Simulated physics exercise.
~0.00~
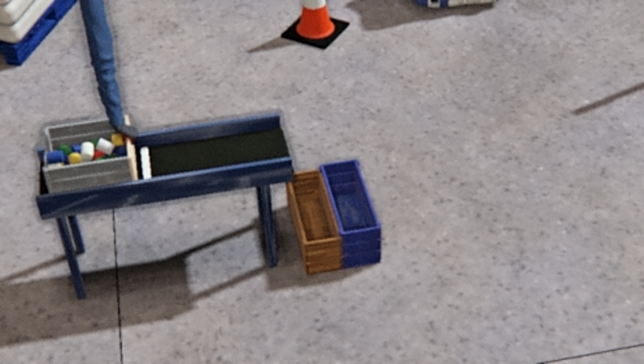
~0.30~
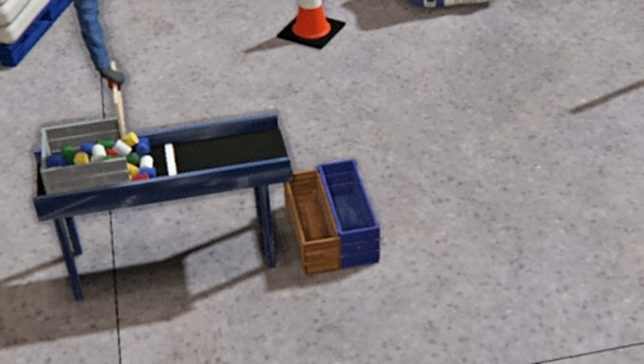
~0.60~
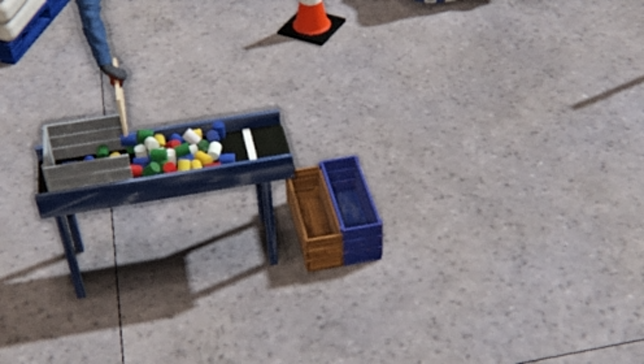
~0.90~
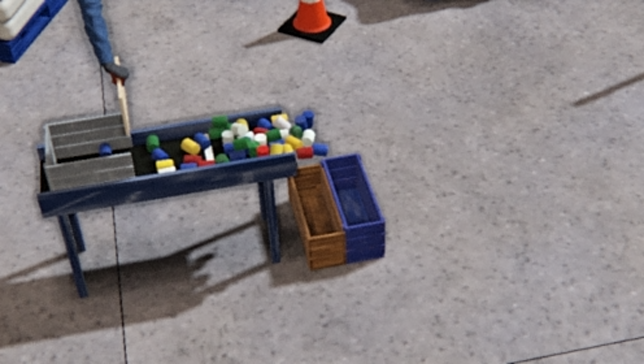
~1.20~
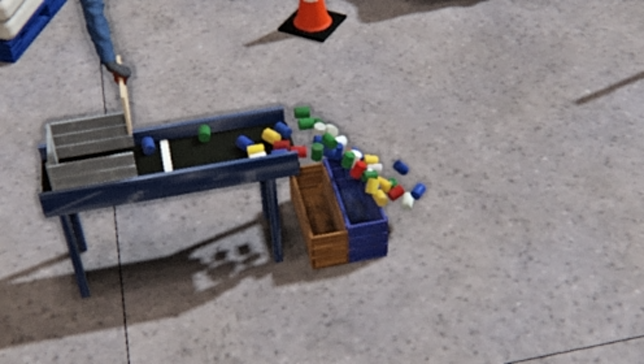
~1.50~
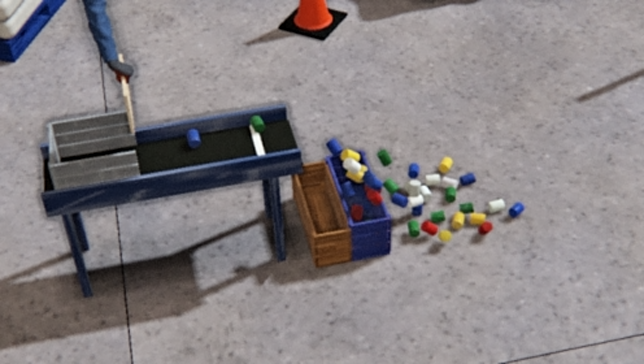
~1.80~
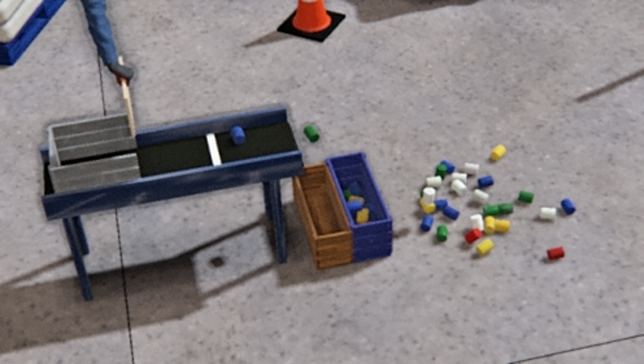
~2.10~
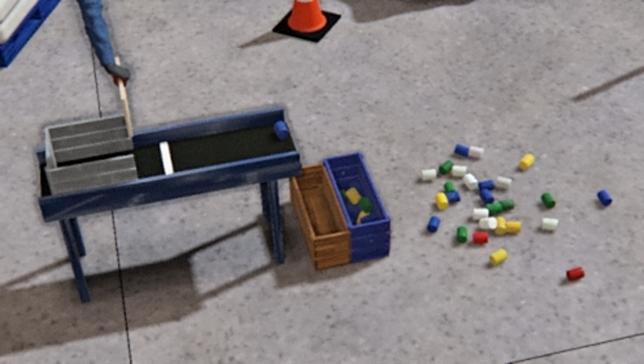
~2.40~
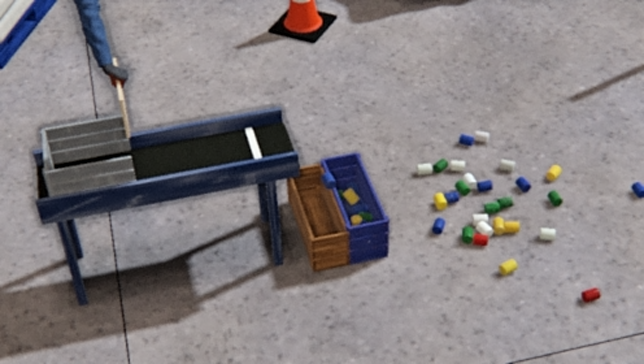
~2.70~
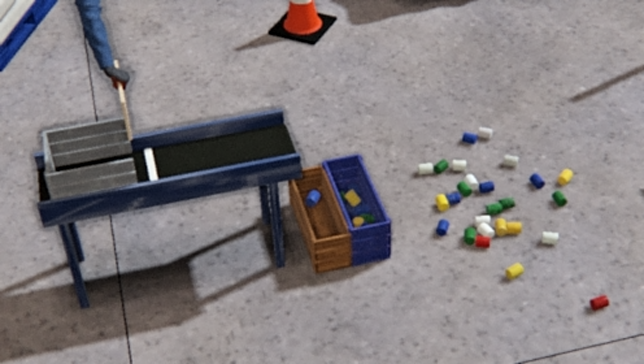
A dark blue conveyor table with a grey pen full of small colourful cylinders stands at the left of a concrete floor, seen from above. Just right of it sit an orange-brown wooden box and a blue tub, with a traffic cone behind. A blue-sleeved arm at the pen holds a raised gate as the belt carries the red, yellow, green, white and blue pieces rightward. They pour off the end, some dropping into the tub while most fly past and scatter across the floor. A last blue piece falls into the wooden box, leaving the belt empty.
